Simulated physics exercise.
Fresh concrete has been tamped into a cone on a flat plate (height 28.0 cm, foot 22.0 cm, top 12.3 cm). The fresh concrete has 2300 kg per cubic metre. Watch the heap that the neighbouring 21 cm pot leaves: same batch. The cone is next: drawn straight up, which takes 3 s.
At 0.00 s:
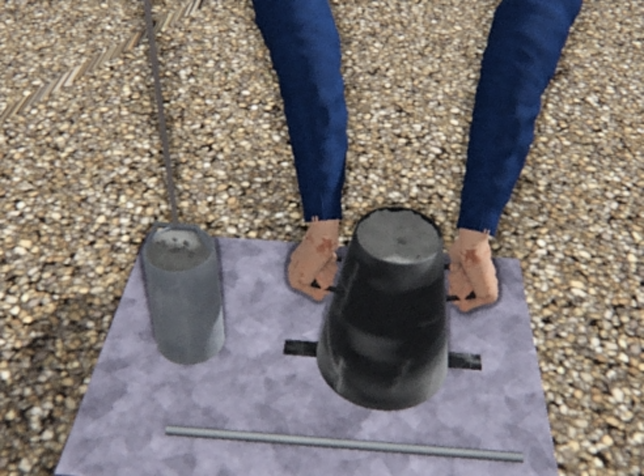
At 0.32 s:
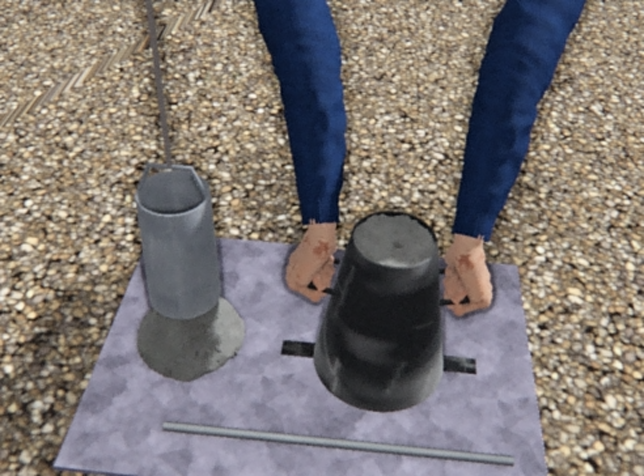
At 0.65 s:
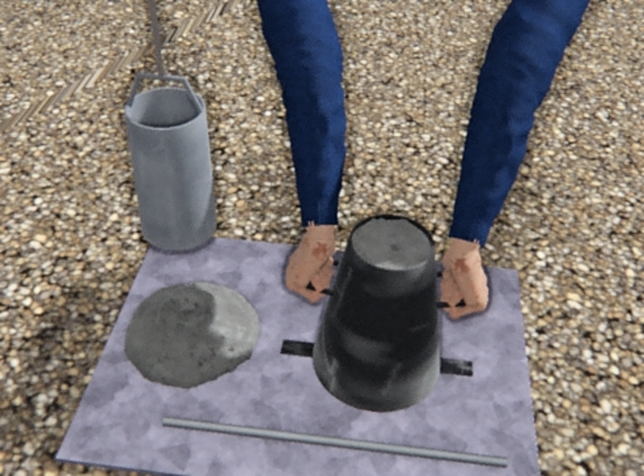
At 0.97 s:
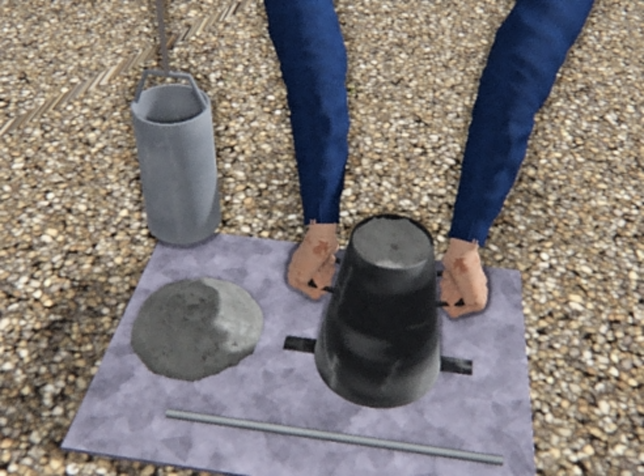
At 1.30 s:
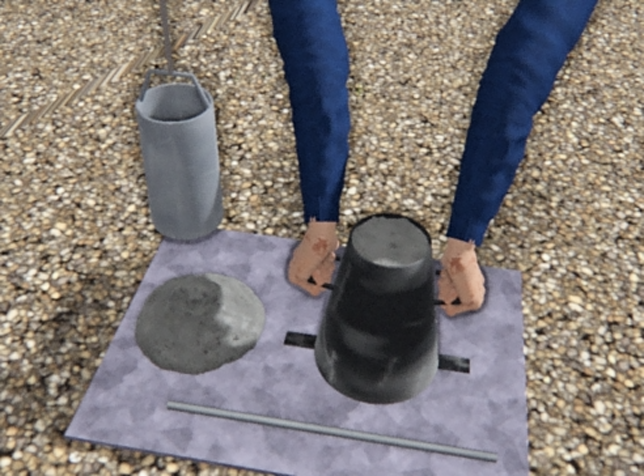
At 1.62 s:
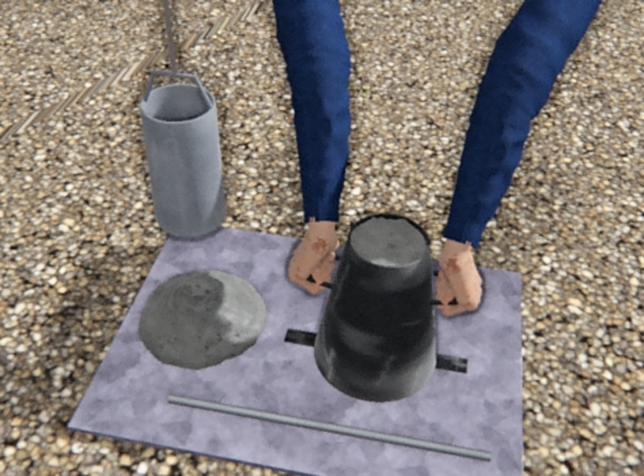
To begin with, a grey pot stands beside a black cone on a mottled plate, with two blue-sleeved arms reaching to the cone's sides. The pot lifts, leaving a low, round heap of wet grey concrete, then hangs almost still while the hands and cone stay in place.
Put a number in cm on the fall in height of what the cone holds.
Some 18 cm.
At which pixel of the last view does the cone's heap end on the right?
Around (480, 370).
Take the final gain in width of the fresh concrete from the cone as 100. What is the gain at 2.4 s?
Some 80 per cent.
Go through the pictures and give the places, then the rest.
In the first picture, middle of the pot's mouth at (179, 250), still down; middle of the cone's top at (398, 236), not yet moved.
In the second picture, middle of the pot's mouth at (173, 194), raised 11 cm; middle of the cone's top at (394, 240), not yet moved.
In the third picture, middle of the pot's mouth at (165, 109), raised 26 cm; the heap from the pot 7.1 cm high and 24 cm wide, top at (190, 310); middle of the cone's top at (392, 243), not yet moved.
In the fourth picture, middle of the pot's mouth at (171, 106), raised 27 cm; the heap from the pot 7.1 cm high and 24 cm wide, top at (195, 305); middle of the cone's top at (392, 242), not yet moved.
In the fifth picture, middle of the pot's mouth at (175, 104), raised 27 cm; the heap from the pot 7.1 cm high and 24 cm wide, top at (198, 300); middle of the cone's top at (390, 240), not yet moved.
In the sixth picture, middle of the pot's mouth at (178, 105), raised 27 cm; the heap from the pot 7.1 cm high and 24 cm wide, top at (200, 296); middle of the cone's top at (389, 241), not yet moved.
By 2.4 s, the cone is up 6.9 cm; the fresh concrete has come down 13 cm to 15 cm and is 35 cm wide.
By 3.1 s, the cone is up 17 cm; the fresh concrete has come down 17 cm to 11 cm and is 39 cm wide.
By 3.9 s, the cone is up 29 cm; the fresh concrete has come down 17 cm to 11 cm and is 39 cm wide.
By 4.8 s, the cone is clear; the fresh concrete has come down 17 cm to 11 cm and is 39 cm wide.
By 5.3 s, at rest, the cone is clear; the fresh concrete has come down 17 cm to 11 cm and is 39 cm wide.
